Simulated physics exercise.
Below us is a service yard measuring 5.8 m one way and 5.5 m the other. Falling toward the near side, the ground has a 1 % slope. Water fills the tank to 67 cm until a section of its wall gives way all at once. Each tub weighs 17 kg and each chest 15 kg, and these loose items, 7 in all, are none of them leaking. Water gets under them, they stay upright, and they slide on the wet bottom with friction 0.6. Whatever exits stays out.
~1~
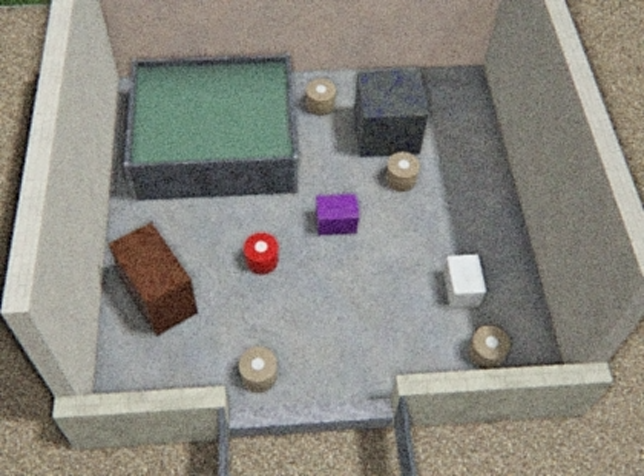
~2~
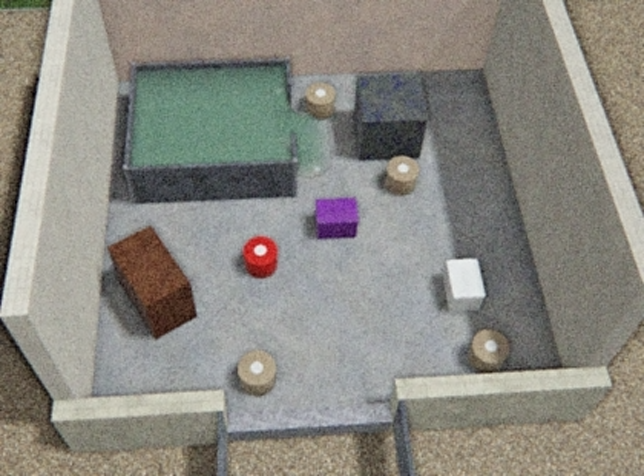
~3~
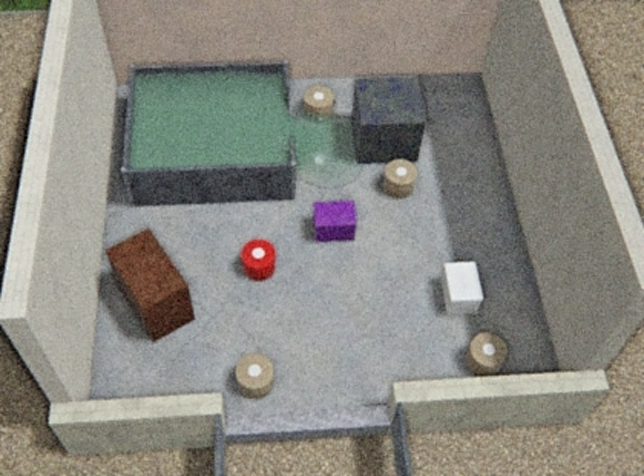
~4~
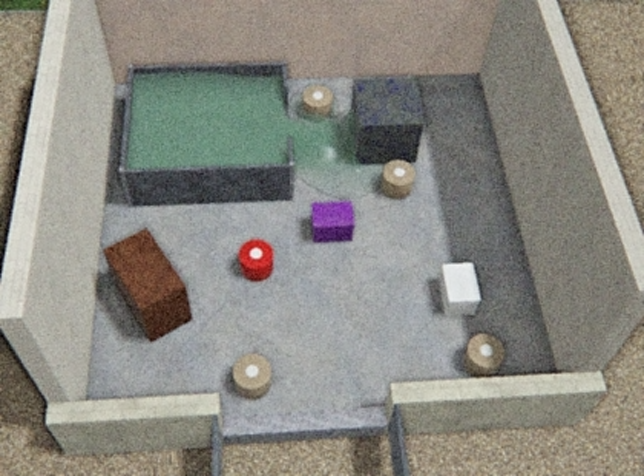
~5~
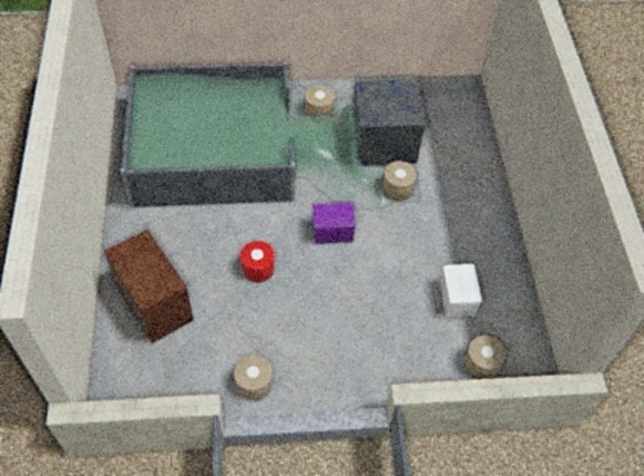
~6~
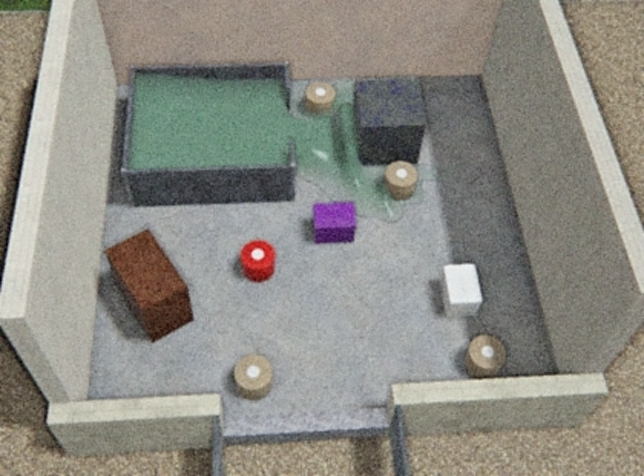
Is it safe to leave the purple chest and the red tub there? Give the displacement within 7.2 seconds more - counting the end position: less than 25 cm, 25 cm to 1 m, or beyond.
The purple chest goes a great distance; the red tub never really leaves its spot.
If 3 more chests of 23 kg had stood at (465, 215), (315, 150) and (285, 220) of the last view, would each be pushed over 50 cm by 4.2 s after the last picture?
The first one ends up beyond that, the second beyond that, the third inside that.
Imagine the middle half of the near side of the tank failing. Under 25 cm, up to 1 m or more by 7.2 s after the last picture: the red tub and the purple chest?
In that situation the red tub drifts a long way, while the purple chest stays about where it was.
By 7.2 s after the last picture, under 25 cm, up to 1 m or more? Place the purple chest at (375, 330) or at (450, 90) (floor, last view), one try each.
In that order: It goes a long way; it goes a long way.
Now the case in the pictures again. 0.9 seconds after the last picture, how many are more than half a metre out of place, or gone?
By my tally, 1.
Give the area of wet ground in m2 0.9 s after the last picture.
Wet area: Approx. 15 m2.
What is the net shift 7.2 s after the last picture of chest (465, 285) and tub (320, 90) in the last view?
Lab note - net shifts in turn: 100 cm; 30 cm.
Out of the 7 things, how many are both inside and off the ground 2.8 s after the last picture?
At that time, 3.
Then, 0.9 s after the last picture the purple chest is near (328, 244), 0.5 m from its start, aground; the red tub is near (258, 254), 0.0 m from its start, aground; 0 of 7 are out; 0 afloat.
Then, 2.8 s after the last picture the purple chest is near (280, 312), 1.6 m from its start, aground; the red tub is near (258, 254), 0.0 m from its start, aground; 0 of 7 are out; 3 afloat.
Then, 4.8 s after the last picture the purple chest is near (280, 312), 1.6 m from its start, aground; the red tub is near (258, 254), 0.0 m from its start, aground; 0 of 7 are out; 1 afloat.
Then, 7.2 s after the last picture the purple chest is near (204, 312), 2.2 m from its start, afloat; the red tub is near (258, 254), 0.0 m from its start, aground; 0 of 7 are out; 2 afloat.
